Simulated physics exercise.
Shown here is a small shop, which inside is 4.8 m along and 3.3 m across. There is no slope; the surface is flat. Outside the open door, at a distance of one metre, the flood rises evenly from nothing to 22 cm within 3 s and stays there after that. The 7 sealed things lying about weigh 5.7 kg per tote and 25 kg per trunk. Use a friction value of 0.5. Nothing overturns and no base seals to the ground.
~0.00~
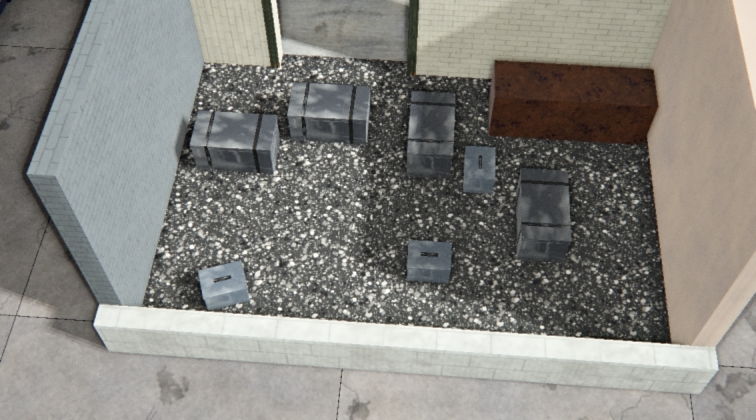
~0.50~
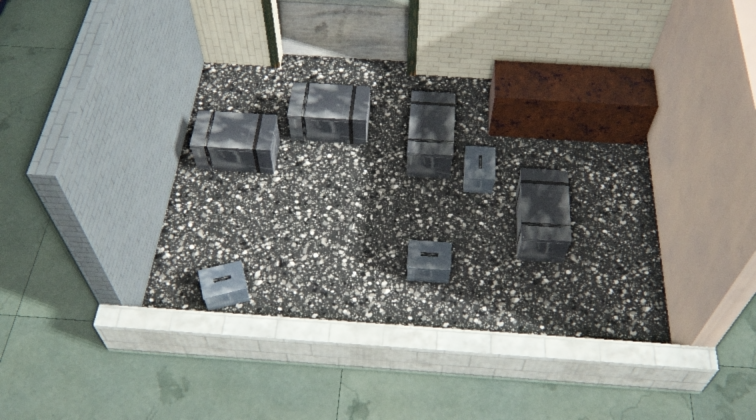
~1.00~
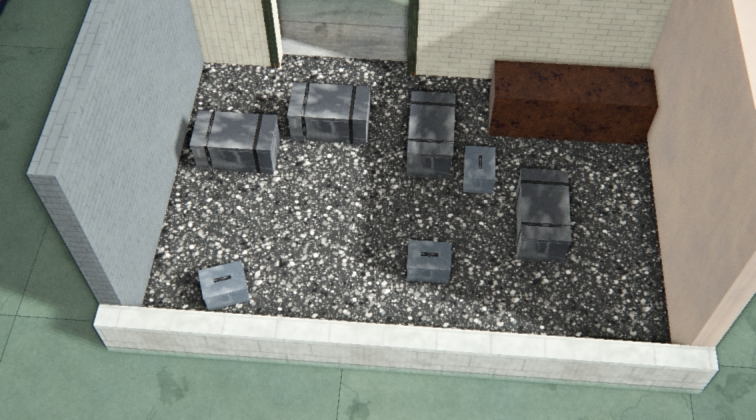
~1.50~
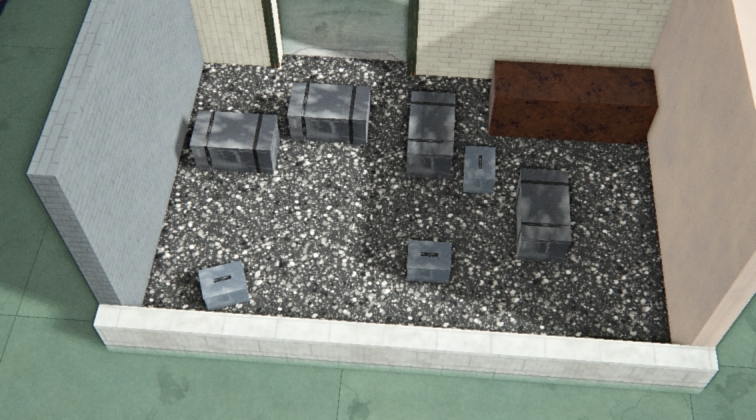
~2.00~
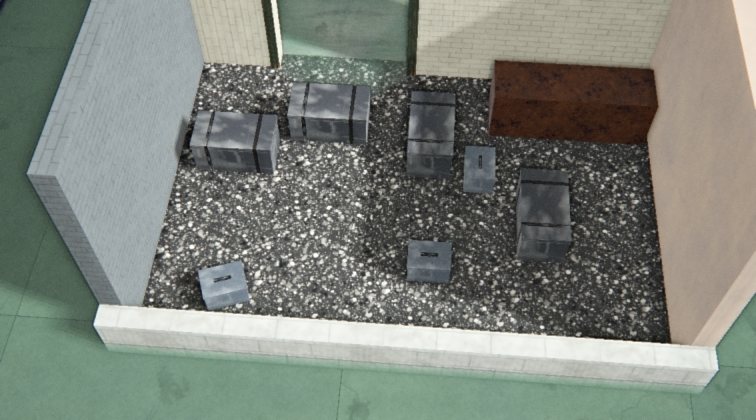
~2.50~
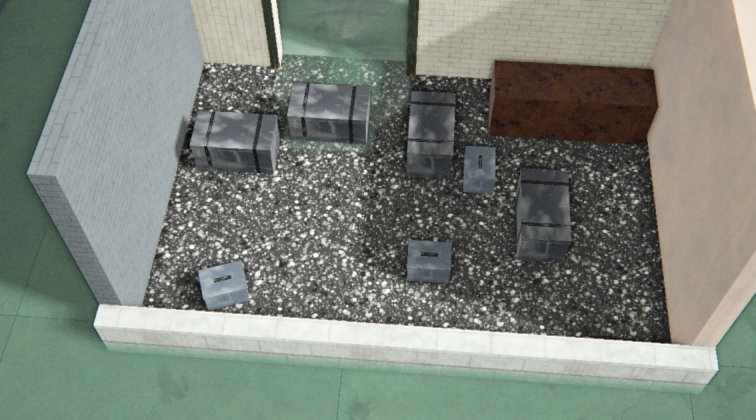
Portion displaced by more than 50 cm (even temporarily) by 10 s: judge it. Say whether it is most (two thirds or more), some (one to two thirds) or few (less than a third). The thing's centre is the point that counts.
Some.
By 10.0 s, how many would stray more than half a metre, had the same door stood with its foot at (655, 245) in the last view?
The count would be 6.
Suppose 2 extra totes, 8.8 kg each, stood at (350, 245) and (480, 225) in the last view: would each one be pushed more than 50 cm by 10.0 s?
In turn: Beyond the mark, within the mark.
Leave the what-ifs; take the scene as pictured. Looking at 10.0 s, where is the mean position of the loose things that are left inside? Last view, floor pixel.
I'd put it close to (423, 222) in the last view.
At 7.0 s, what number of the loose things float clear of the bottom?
The count is 4.
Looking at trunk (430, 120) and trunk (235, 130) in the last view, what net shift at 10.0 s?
Shifts: 20 cm / 100 cm.
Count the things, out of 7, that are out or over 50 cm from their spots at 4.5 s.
By that time the total stands at 2.
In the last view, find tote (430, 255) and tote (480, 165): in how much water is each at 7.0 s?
Around 7 cm and 1 cm.
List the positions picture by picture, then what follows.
A trunk at (329, 101) rests on the ground; a tote at (480, 163), on the bottom; 0.0 m2 under water; 0 of 7 have shifted, in the first picture.
A trunk at (329, 101), on the bottom; a tote at (480, 163) rests on the ground; 0.0 m2 under water; 0 of 7 have shifted, in the second picture.
A trunk at (329, 101), on the bottom; a tote at (480, 163), on the bottom; water covers 0.0 m2; 0 of 7 have shifted, in the third picture.
A trunk at (329, 101), on the bottom; a tote at (480, 163), on the bottom; 0.0 m2 under water; 0 of 7 have shifted, in the fourth picture.
A trunk at (329, 101), on the bottom; a tote at (480, 163) rests on the ground; water covers 0.3 m2; 0 of 7 have shifted, in the fifth picture.
A trunk at (329, 101) rests on the ground; a tote at (480, 163), on the bottom; 0.8 m2 under water; 0 of 7 have shifted, in the sixth picture.
After 3.5 s 1 of 7 are over 50 cm from their spots; 0 afloat.
After 4.5 s 2 of 7 are over 50 cm from their spots; 0 afloat.
After 7.0 s 3 of 7 are over 50 cm from their spots; 4 afloat.
After 10.0 s 3 of 7 are over 50 cm from their spots, and 3 have been at some point; 6 afloat.
